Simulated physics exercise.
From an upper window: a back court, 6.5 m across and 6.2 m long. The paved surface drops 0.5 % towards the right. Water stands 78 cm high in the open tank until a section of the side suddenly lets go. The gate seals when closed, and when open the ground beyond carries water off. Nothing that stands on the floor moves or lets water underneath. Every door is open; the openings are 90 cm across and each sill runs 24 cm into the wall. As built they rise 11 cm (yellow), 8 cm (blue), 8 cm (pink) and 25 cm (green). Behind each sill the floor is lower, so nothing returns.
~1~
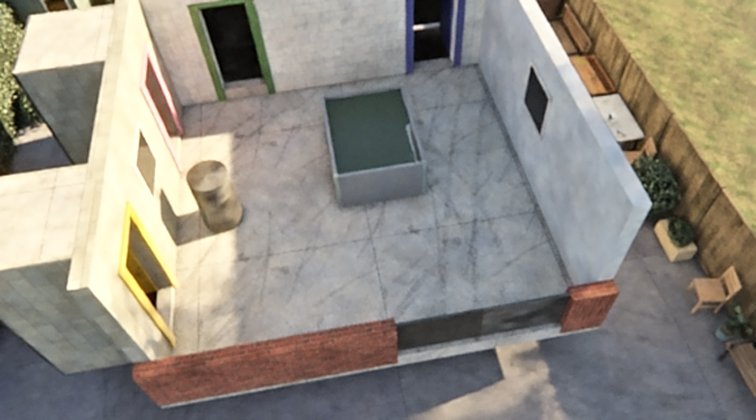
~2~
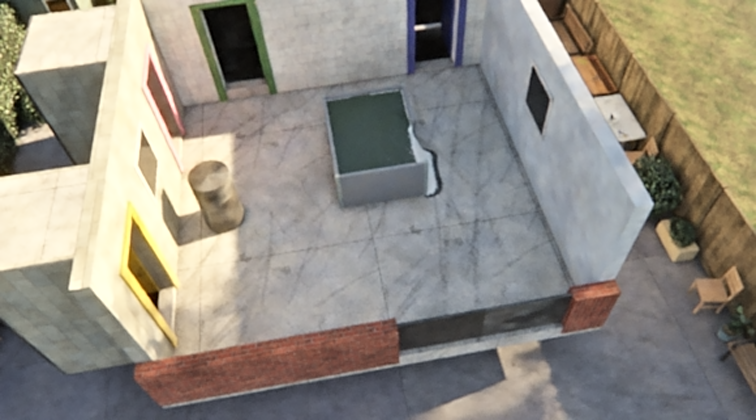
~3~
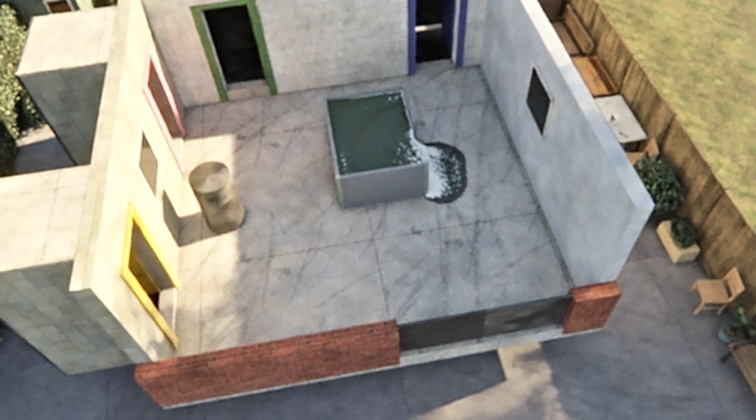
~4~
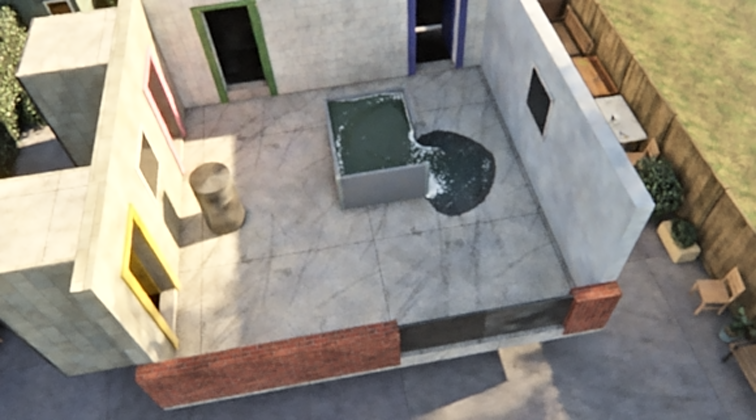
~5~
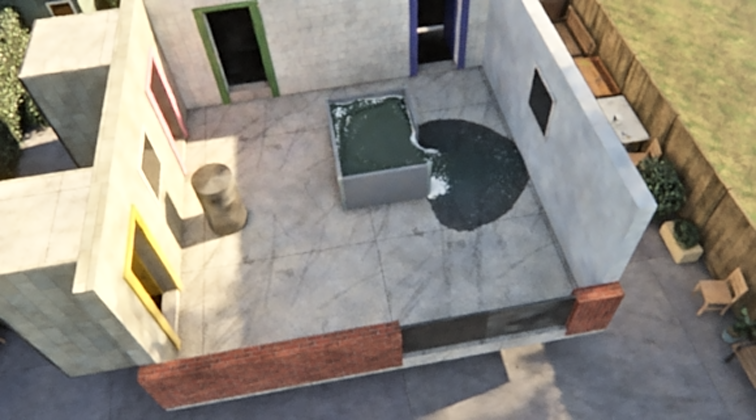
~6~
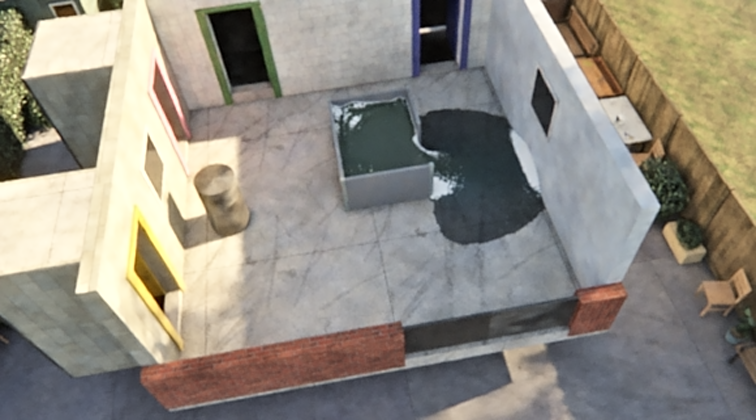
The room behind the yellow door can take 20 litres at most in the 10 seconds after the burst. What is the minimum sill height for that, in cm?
Close to 6.5 cm is just enough.
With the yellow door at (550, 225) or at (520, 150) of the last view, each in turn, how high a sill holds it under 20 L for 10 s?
Roughly 19 and 34 cm.
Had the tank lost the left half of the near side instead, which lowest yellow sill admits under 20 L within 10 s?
Some 12.0 cm.
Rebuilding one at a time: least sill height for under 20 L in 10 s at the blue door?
Roughly 15 cm at blue.
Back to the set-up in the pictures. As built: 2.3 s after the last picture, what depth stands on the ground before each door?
Depths in cm: Yellow 0, blue 17, pink 0, green 0.
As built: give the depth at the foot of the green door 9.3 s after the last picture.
About 8.5 cm.
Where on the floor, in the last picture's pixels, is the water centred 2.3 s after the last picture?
At about (452, 180).
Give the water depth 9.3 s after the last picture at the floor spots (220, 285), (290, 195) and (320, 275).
In that order: 7, 7 and 2 cm.
Then, 0.7 s after the last picture water covers 20 % of the floor, deepest (44 cm) near (520, 171); it has not reached the yellow door.
Then, 2.3 s after the last picture water covers 35 % of the floor, deepest (30 cm) near (587, 302); it has not reached the yellow door.
Then, 9.3 s after the last picture water covers 100 % of the floor, deepest (12 cm) near (333, 151); 7 cm at the yellow door, 0 litres in over its 11 cm sill.
At the yellow door as built, the water peaked near 10 cm, 4.3 s after the last picture.
Run again over the same 10 s with other heights there, 28 litres in over 6 cm, 7 litres over 8 cm. The limit of 20 litres is kept from about 6.5 cm up.
